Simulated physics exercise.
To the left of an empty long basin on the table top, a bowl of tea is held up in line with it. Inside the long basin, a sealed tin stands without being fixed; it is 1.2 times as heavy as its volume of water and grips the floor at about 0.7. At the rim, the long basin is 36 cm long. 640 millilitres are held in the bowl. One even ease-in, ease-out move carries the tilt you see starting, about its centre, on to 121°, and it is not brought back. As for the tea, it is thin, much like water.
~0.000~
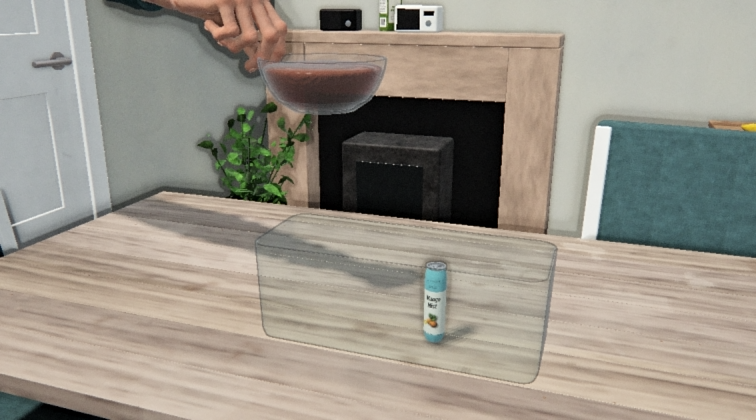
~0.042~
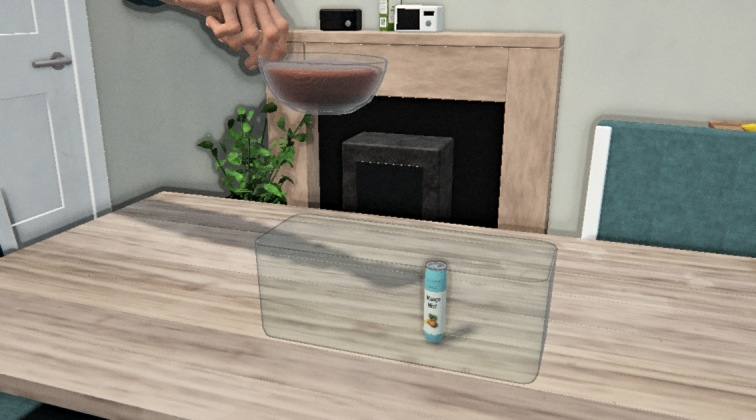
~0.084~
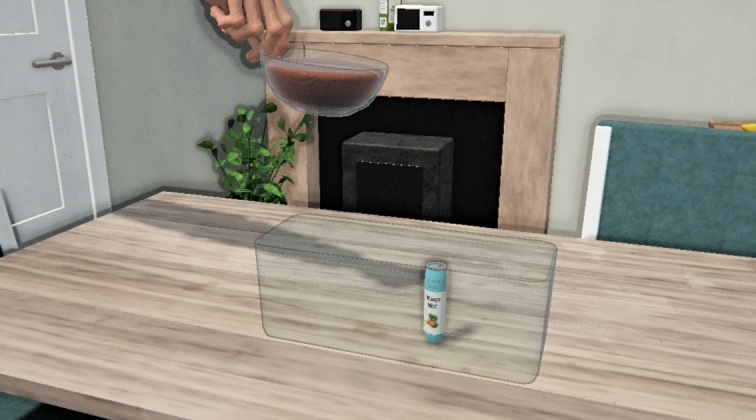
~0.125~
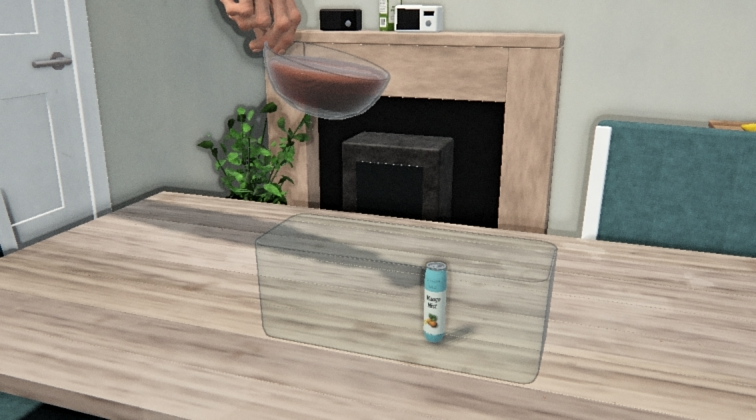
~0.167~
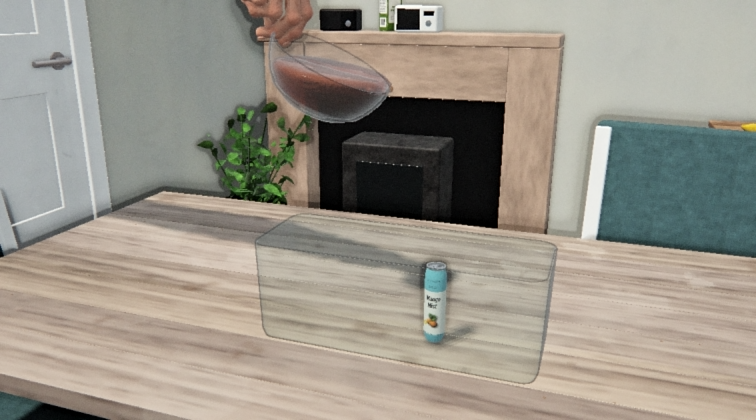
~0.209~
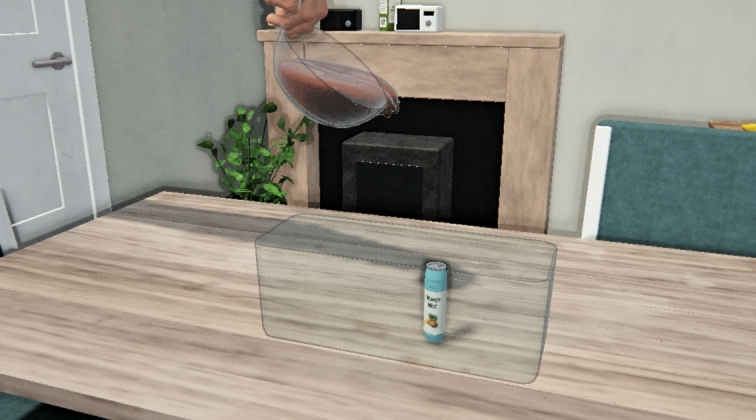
A clear bowl of reddish-brown liquid, held up by a hand above a wooden table, starts out level, then tilts gradually to the right. The tilt steepens until the liquid reaches the lower rim and begins passing over it, above a clear long basin and a small blue tube that stay still.
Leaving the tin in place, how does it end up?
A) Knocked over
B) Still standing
Knocked over (A).
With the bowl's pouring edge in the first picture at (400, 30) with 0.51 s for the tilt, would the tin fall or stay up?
It does not tip.
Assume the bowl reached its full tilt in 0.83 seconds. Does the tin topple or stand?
In that case the tin stays vertical.
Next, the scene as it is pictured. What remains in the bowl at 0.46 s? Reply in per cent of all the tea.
At that time about 0 in a hundred parts are still held.
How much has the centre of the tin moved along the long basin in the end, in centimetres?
All told, the tin's centre has moved close to 8.0 cm.
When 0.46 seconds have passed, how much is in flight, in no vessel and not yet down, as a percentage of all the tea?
44 per cent.
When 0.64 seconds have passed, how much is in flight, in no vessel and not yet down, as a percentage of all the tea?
2 in a hundred, give or take.
By 0.46 s the tilt is 115° and 0 per cent is still to pour; the tin stands where it began.
By 0.64 s the tilt is 121° and 0 per cent is still to pour; the tin leans 9°.
By 0.82 s the tilt is 121° and 0 per cent is still to pour; the tin leans 52°.
By 1.03 s the tilt is 121° and 0 per cent is still to pour; the tin lies on its side.
At rest the tin lies on its side.
